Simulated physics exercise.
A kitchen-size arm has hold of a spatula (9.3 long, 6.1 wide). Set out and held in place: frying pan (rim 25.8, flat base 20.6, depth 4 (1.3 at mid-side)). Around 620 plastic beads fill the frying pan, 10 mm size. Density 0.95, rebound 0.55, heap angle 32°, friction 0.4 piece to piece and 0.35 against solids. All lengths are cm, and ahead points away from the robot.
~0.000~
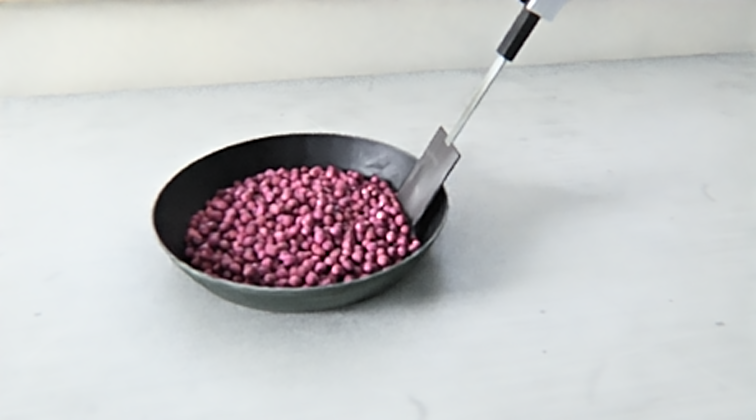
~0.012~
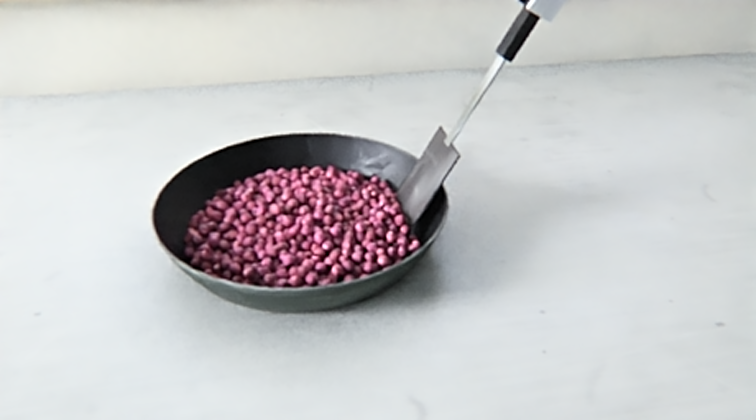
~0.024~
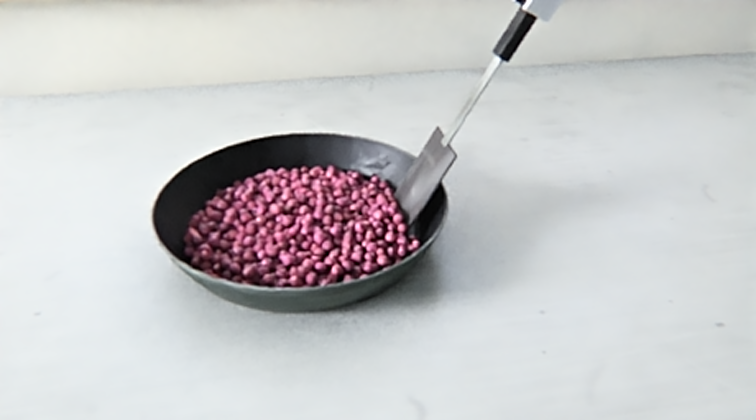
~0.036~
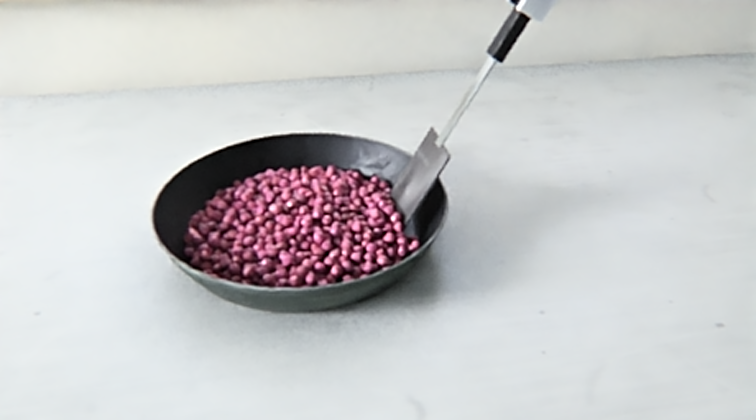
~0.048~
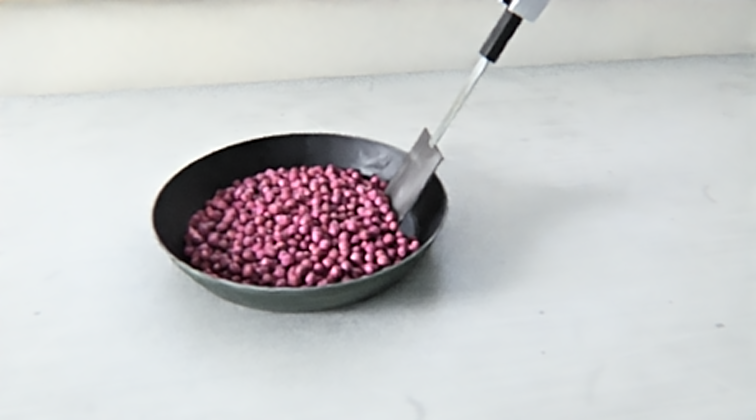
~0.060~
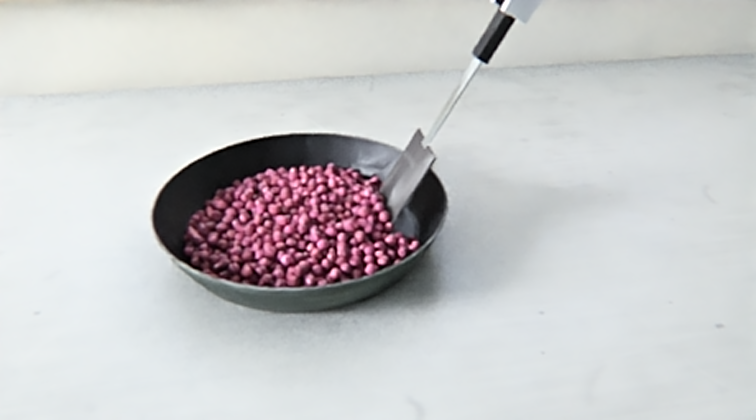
A metal spatula slides slightly left along the inside edge of a pan of purplish-pink beads.
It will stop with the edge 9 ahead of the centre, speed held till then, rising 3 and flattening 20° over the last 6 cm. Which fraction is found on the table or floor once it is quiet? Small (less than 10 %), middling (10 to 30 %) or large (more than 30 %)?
Answer: Small; less than 10 % of the plastic beads finish on the table or floor.
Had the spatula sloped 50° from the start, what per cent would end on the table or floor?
It would be near 0 per cent.
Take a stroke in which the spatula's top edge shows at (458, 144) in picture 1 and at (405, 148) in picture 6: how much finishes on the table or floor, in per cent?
Some 10 per cent.
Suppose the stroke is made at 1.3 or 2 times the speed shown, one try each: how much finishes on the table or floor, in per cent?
Some 5 and 10 per cent.
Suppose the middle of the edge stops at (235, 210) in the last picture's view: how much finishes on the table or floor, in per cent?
About 0 per cent.
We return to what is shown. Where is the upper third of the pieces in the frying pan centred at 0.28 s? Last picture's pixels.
Around (232, 222).
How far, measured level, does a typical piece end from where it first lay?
Some 2 cm.
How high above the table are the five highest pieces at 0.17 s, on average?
Roughly 4 cm.
After 0.17 s, sloping 61°, highest piece 4 above the table; 622 in the frying pan.
After 0.28 s, sloping 54°, highest piece 4 above the table; 622 in the frying pan.
After 0.53 s, sloping 41°, highest piece 4 above the table; 613 in the frying pan, 9 on the table or floor.
After 1.58 s, sloping 41°, highest piece 4 above the table; 613 in the frying pan, 9 on the table or floor.
In the end, 613 in the frying pan, 9 on the table or floor. That is 1 % on the table or floor.
